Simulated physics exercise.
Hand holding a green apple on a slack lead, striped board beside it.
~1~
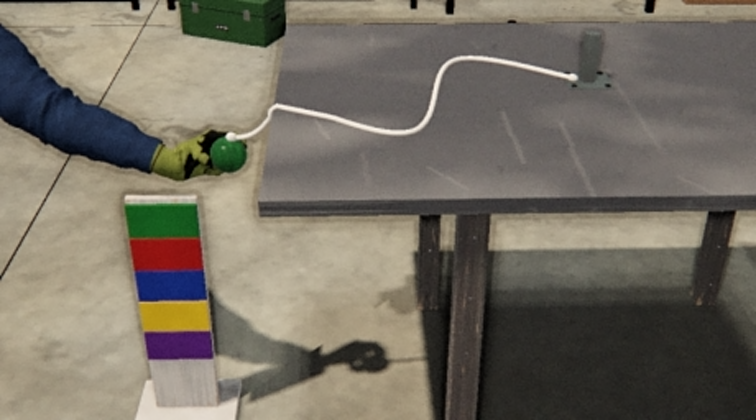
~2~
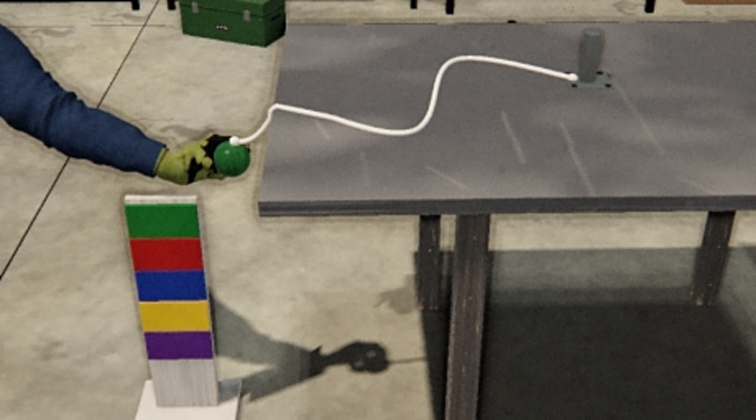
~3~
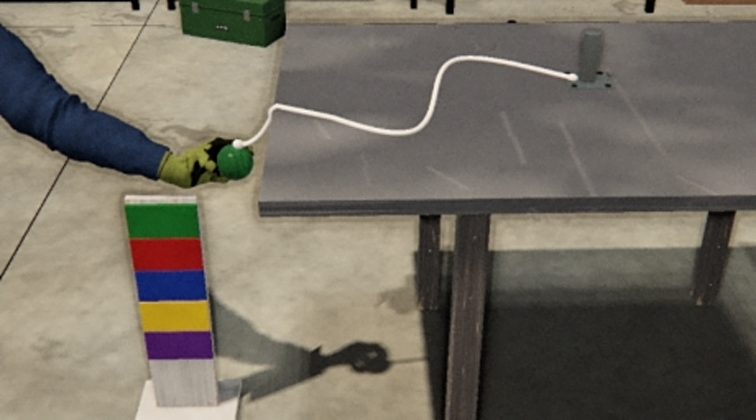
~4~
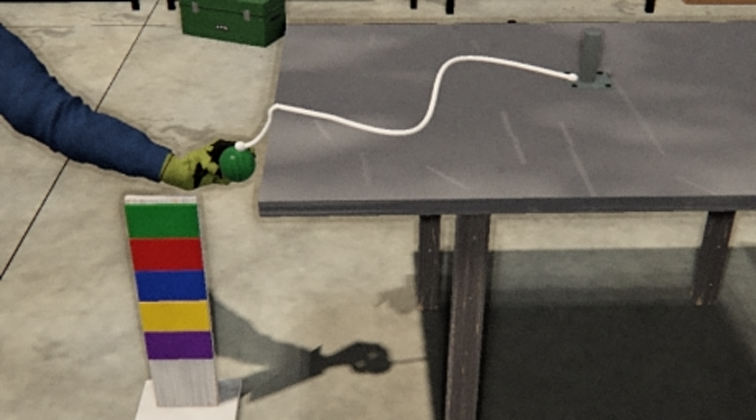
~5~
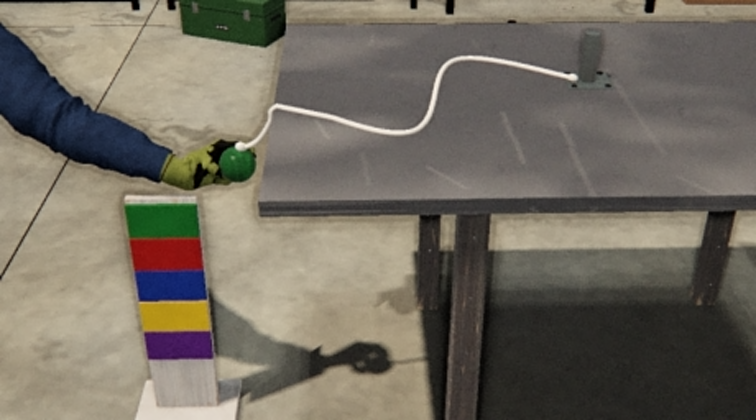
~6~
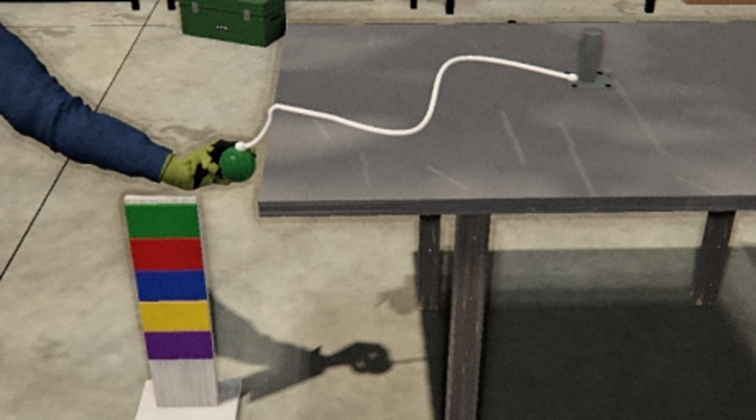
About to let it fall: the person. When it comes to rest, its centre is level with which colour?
The yellow one.
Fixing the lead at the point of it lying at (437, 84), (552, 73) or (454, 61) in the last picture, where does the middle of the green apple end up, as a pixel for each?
Taking the tries in turn: (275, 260), (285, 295) and (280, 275).
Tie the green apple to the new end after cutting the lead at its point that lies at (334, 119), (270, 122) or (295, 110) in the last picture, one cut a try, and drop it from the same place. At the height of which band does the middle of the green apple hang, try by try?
First try: Green; second try: Blue; third try: Red.
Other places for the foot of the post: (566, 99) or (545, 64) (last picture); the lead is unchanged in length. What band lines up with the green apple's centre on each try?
In turn, purple and then purple.
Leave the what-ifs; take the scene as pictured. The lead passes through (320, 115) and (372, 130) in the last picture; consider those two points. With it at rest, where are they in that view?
Near (282, 201) and (278, 153).
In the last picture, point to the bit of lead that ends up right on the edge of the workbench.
That spot is roughly at (423, 125).
Early on, apple near (277, 311); level with yellow.
Midway, apple near (292, 294); level with yellow.
Finally, apple near (288, 301); level with yellow. The yellow one.
